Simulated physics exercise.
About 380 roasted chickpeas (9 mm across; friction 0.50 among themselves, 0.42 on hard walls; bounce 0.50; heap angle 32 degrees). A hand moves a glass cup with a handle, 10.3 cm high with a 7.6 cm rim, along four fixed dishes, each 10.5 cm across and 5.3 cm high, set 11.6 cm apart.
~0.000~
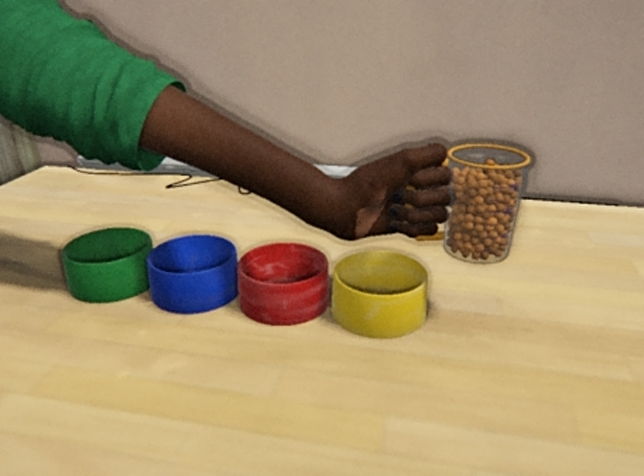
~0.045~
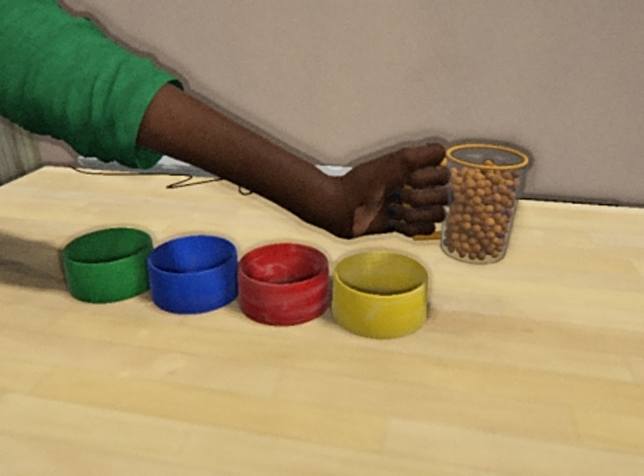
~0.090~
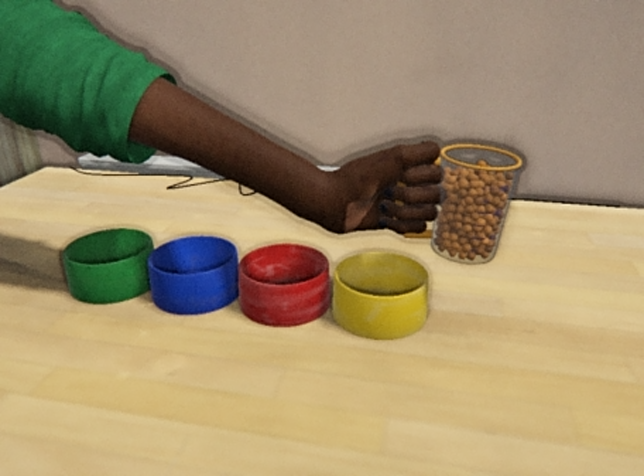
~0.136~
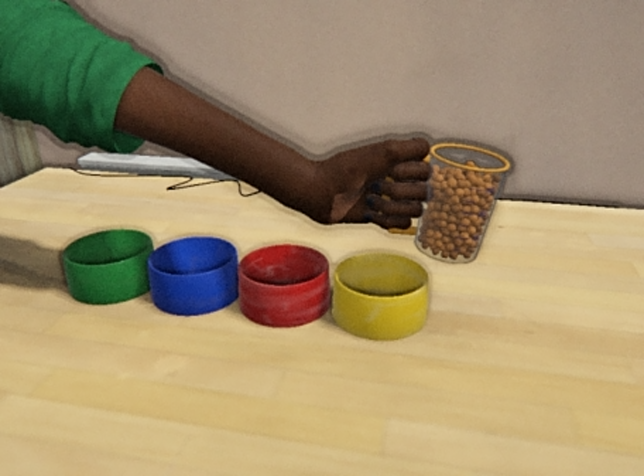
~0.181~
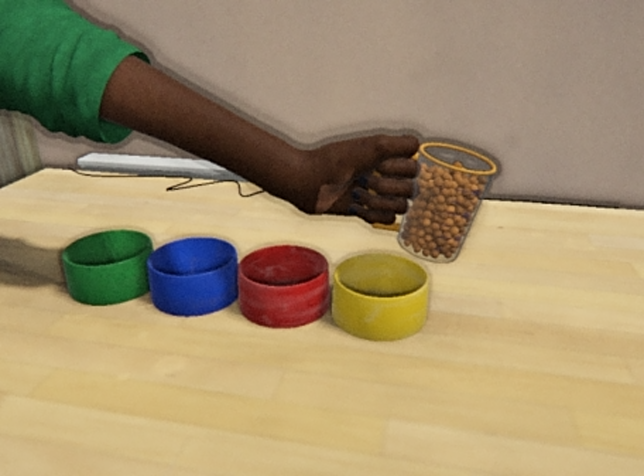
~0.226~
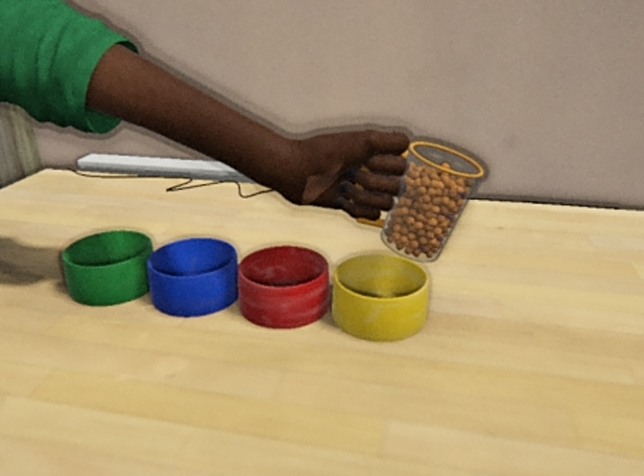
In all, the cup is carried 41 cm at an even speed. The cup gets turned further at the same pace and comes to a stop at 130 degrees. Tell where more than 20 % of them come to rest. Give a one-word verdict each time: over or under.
Verdicts: Red dish under, blue dish over, green dish under, yellow dish under, counter under.
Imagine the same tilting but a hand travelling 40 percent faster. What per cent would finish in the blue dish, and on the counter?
Shares - blue 100, counter 0.
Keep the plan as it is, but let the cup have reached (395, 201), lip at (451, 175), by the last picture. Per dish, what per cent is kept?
The red dish keeps 0, the blue dish 100, the green dish 0 and the yellow dish 0.
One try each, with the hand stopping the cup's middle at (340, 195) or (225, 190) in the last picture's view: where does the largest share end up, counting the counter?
Top receivers, in order: Yellow and red.
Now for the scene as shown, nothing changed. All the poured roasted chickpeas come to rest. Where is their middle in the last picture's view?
Somewhere near (192, 275) in the last picture.
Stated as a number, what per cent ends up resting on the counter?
I'd put it near 0 per cent.
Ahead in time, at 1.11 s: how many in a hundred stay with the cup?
Roughly 95 per cent, give or take.
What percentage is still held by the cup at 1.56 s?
About 10 percent of the load.
After 0.76 s, tilt 71 degrees; cup holds 100 %.
After 1.11 s, tilt 106 degrees; cup holds 95 %, red 5 %.
After 1.56 s, tilt 130 degrees; cup holds 10 %, red 5 %, blue 85 %.
At rest (2.3 s), red 5 %, blue 95 %, green 0 %, yellow 0 %, counter 0 %.
